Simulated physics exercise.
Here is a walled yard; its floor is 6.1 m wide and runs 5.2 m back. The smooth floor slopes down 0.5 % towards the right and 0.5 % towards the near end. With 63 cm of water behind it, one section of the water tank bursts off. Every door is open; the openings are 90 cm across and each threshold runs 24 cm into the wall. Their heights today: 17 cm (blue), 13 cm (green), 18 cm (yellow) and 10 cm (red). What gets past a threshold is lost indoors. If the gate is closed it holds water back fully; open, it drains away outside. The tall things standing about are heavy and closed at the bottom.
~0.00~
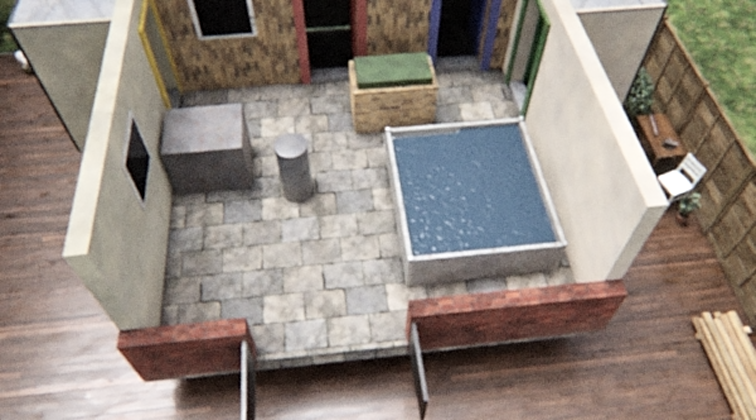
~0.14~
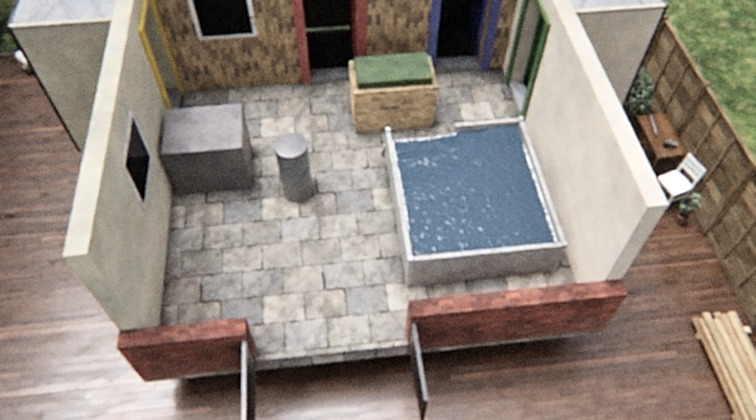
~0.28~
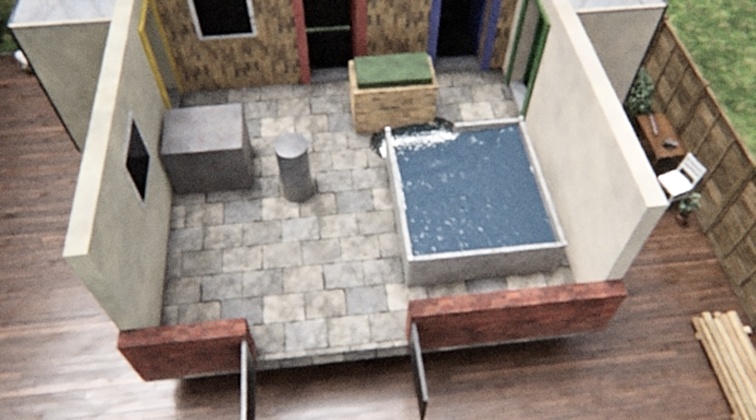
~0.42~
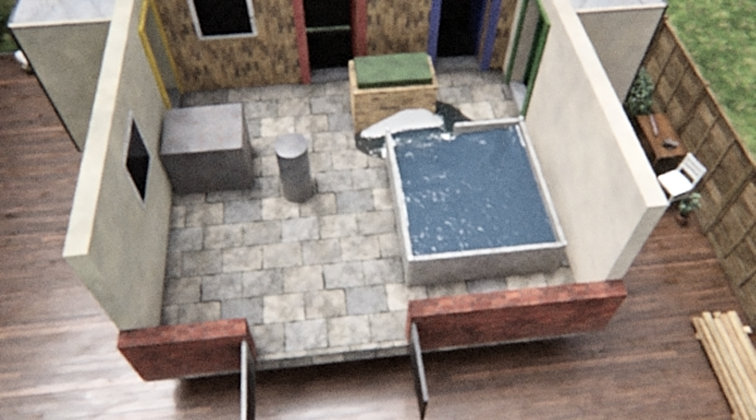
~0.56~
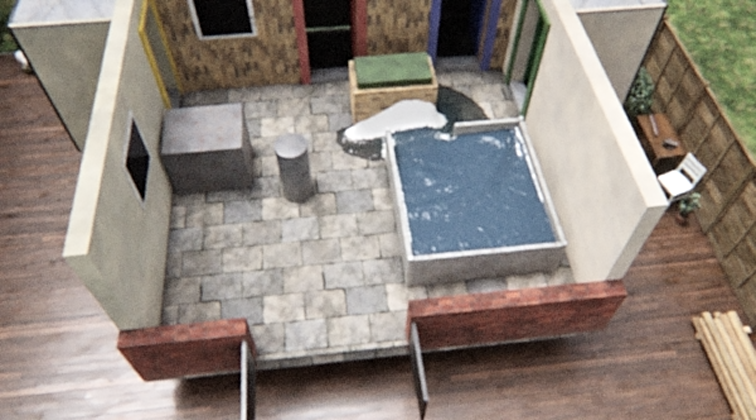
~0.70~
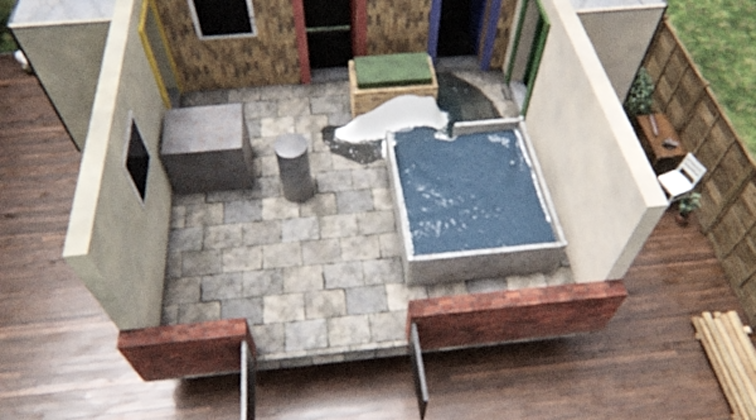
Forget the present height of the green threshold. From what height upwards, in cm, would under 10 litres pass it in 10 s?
It would have to be roughly 24 cm high.
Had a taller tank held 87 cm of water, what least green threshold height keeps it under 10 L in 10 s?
About 33 cm.
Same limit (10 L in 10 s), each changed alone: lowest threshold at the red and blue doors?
Roughly 9.0 cm at red and 18 cm at blue.
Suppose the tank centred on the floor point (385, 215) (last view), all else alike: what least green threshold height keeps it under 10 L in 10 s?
About 11.5 cm.
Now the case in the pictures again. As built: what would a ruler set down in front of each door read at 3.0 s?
In cm: Blue 19, green 25, yellow 17, red 1.
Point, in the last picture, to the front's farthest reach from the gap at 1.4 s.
At about (251, 135).
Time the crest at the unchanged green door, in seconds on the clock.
At about 2.2 s.
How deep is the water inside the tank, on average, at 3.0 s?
Roughly 35 cm on average.
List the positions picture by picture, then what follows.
The first picture shows still water, 63 cm deep, in the water tank at (470, 186); the green door at (525, 61) is dry.
In the second picture, the front is at a hidden place, 0.3 m from the gap on the far side; 0.3 m2 of floor is wet, 63 cm left at the back.
In the third picture, the front is at a hidden place, 0.8 m from the gap on the far side; 0.9 m2 of floor is wet, 63 cm left at the back.
In the fourth picture, the front is at a hidden place, 1.2 m from the gap on the far side; 1.4 m2 of floor is wet, 63 cm left at the back.
In the fifth picture, the front is at a hidden place, 1.7 m from the gap on the far side; 2.0 m2 of floor is wet, 63 cm left at the back.
In the sixth picture, the gap is on the far side, the front 2.0 m out at (444, 74); the back of the water tank holds 63 cm; the green door at (525, 61), 2.2 m from the gap, is still 0.5 m from the nearest water.
After 1.4 s water covers 30 % of the floor, deepest (52 cm) near (416, 137); 19 cm at the green door, 0 litres in over its 13 cm threshold.
After 3.0 s water covers 70 % of the floor, deepest (32 cm) near (406, 138); 25 cm at the green door, 81 litres in over its 13 cm threshold.
After 10.0 s water covers 95 % of the floor, deepest (14 cm) near (305, 178); 12 cm at the green door, 170 litres in over its 13 cm threshold.
At the green door as built, the water arrived by 1.0 s and peaked near 27 cm at 2.2 s.
Run again over the same 10 s with other heights there, 39 litres in over 19.5 cm, 3 litres over 26.5 cm. The limit of 10 litres is kept from about 24 cm up.
